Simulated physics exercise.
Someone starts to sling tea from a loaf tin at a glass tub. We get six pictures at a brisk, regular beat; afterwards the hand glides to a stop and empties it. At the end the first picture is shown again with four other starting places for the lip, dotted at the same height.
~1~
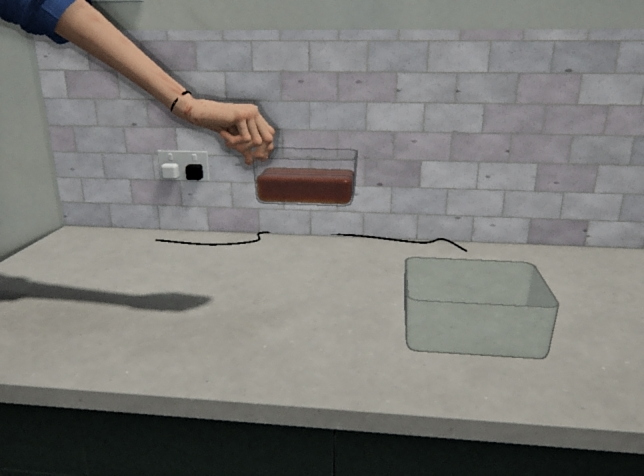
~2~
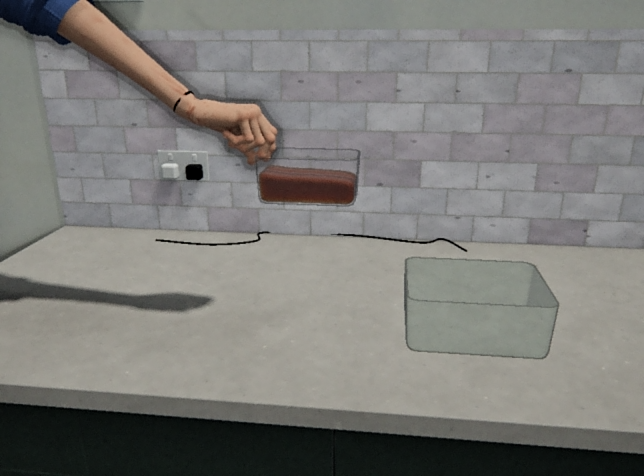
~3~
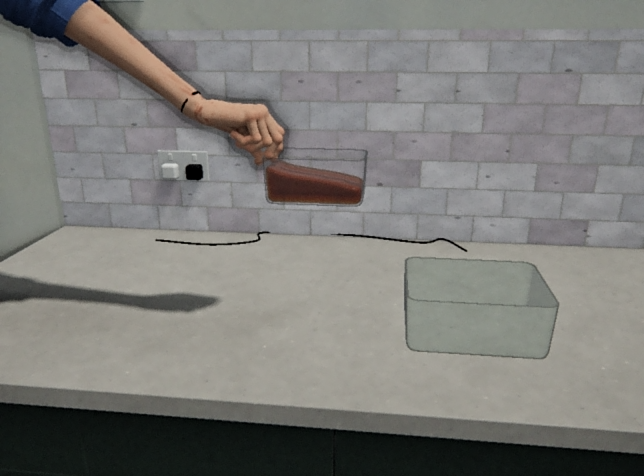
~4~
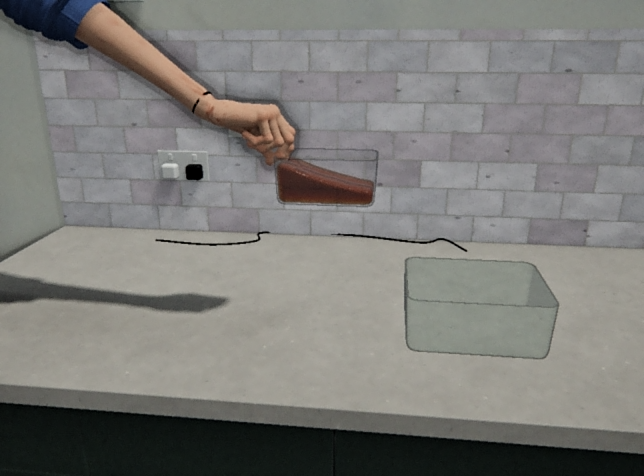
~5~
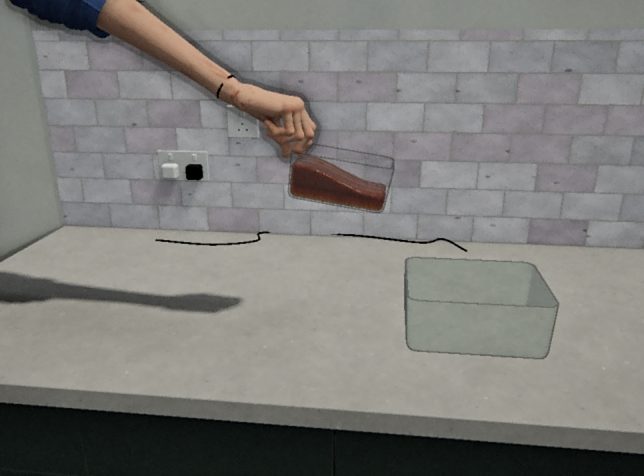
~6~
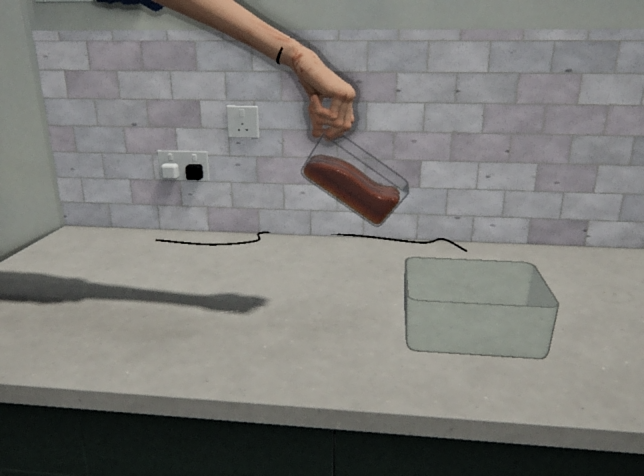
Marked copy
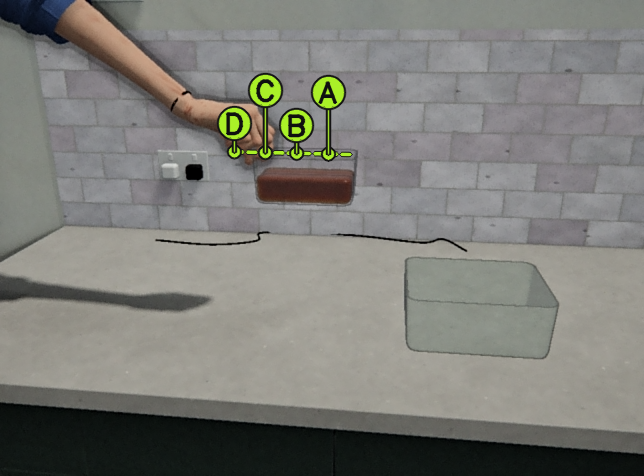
A hand reaching in from the upper left, its arm in a blue sleeve, holds a clear loaf tin of reddish-brown tea and carries it rightward, the liquid sloping inside, then tips its right end steeply downward. A clear glass tub sits at the right on a pale counter, before grey and mauve wall tiles with sockets. The fixed view looks slightly down from the front.
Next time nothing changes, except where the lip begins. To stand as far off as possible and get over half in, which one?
Go for A.
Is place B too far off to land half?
Yes.
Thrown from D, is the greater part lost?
Yes.
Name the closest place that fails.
B.
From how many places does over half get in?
One of them.
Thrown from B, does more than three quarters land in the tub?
No, less.
On the marked copy, A at (328, 154); B at (296, 153); C at (265, 152); D at (234, 151).
For place A, about 68 % lands in the tub, 23 % falls short and 9 % goes beside or beyond.
For place B, about 32 % lands in the tub, 64 % falls short and 4 % goes beside or beyond.
For place C, about 0 % lands in the tub, 99 % falls short.
For place D, about 0 % lands in the tub, 100 % falls short.
